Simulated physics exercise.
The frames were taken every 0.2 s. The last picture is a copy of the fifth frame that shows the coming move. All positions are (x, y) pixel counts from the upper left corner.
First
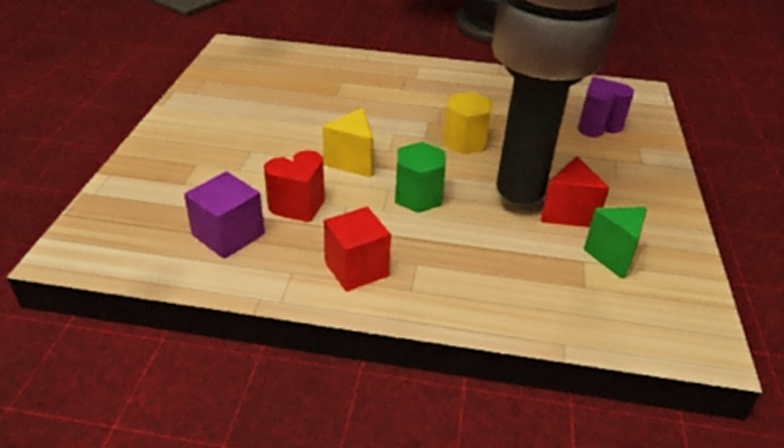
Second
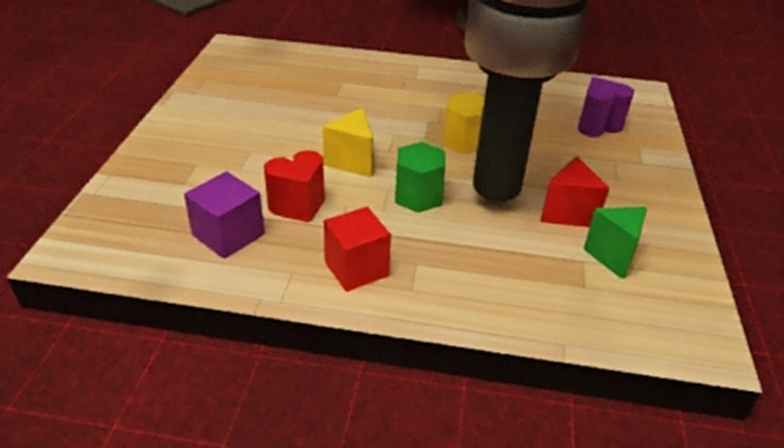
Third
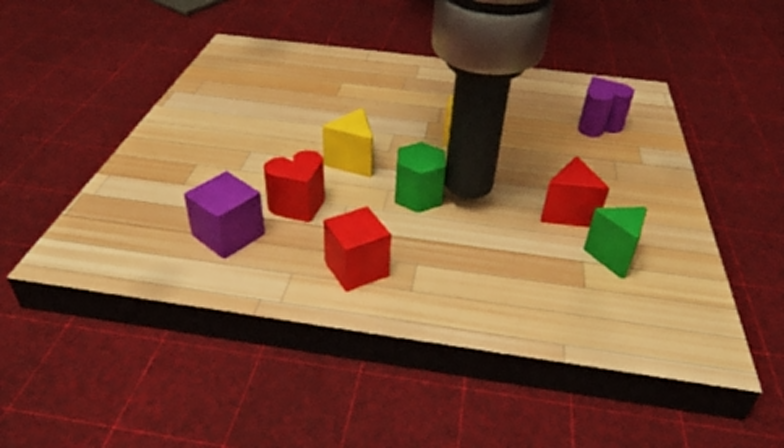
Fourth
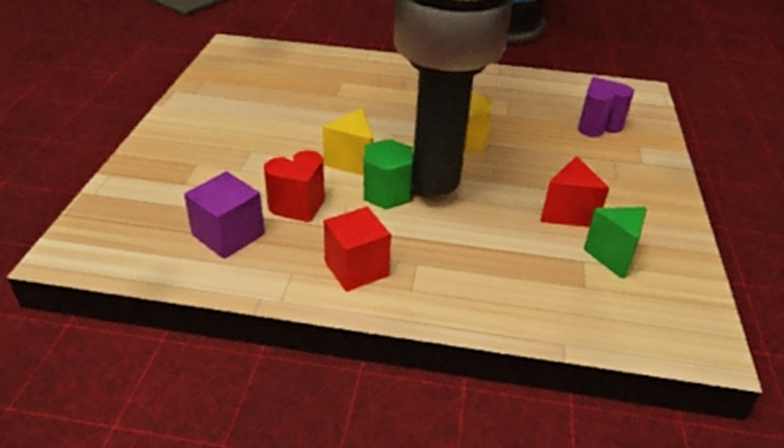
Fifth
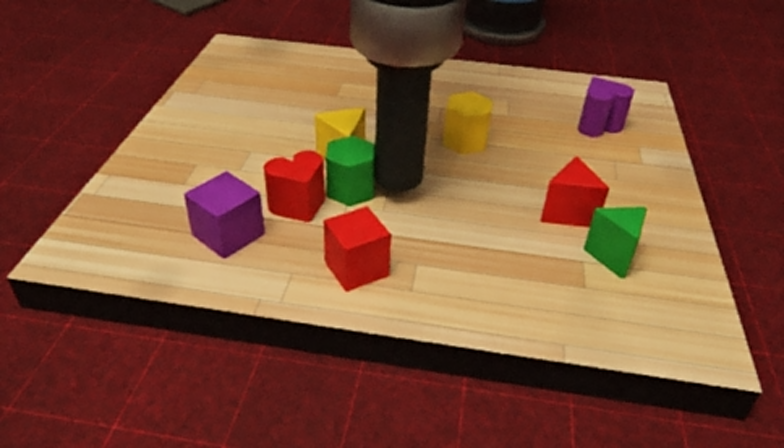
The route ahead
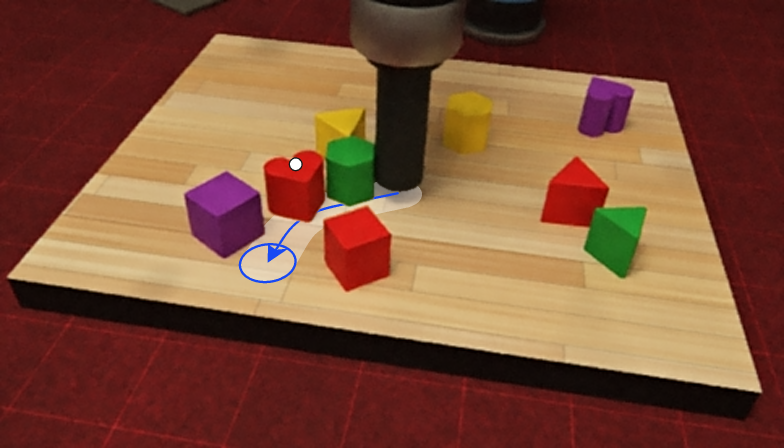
At the start, a dark post stands among colored blocks on a wooden board, beside a red triangular block. It moves left across the open space to the green hexagonal block, then pushes that block left toward the red heart, and the yellow triangle shifts slightly as well.
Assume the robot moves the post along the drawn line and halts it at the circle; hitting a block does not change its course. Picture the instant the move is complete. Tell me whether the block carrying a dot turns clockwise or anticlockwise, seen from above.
Rotation: Counter-clockwise.
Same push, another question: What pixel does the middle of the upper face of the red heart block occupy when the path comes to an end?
I'd expect the centre of its top face to be at (258, 162).
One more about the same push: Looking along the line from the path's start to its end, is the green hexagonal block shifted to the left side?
Final answer: No.
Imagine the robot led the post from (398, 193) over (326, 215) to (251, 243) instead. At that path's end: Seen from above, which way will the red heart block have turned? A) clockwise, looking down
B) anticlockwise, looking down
B: Anticlockwise, looking down.
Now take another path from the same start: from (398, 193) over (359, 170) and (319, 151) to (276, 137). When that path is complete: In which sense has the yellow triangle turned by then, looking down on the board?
That block twists clockwise.
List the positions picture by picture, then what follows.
In the first frame, lower end of the post (520, 191), tops of blocks, purple square piece (222, 192), red heart block (296, 164), yellow triangle (353, 123), green hexagonal block (422, 156).
In the second frame, post (497, 188), blocks as before.
In the third frame, post (468, 186), blocks as before.
In the fourth frame, post (436, 182), green hexagonal block (389, 153).
In the fifth frame, post (399, 179), purple square piece (222, 192), red heart block (296, 164), yellow triangle (343, 118), green hexagonal block (351, 149).
The drawn path runs from (398, 193) through (344, 204) and (295, 224) to (268, 263); the dot is on the red heart block.
On the path given first. One third of the way, post (343, 190); red heart block (265, 163), turned 60° anticlockwise; green hexagonal block (305, 145), turned 35° clockwise.
Two thirds of the way, post (293, 210); red heart block (258, 162), turned 70° anticlockwise; green hexagonal block (297, 143), turned 50° clockwise.
At the end, post (266, 247); purple square piece (209, 201), turned 45° clockwise; red heart block (258, 162), turned 70° anticlockwise; yellow triangle not moved; green hexagonal block (297, 143), turned 50° clockwise.
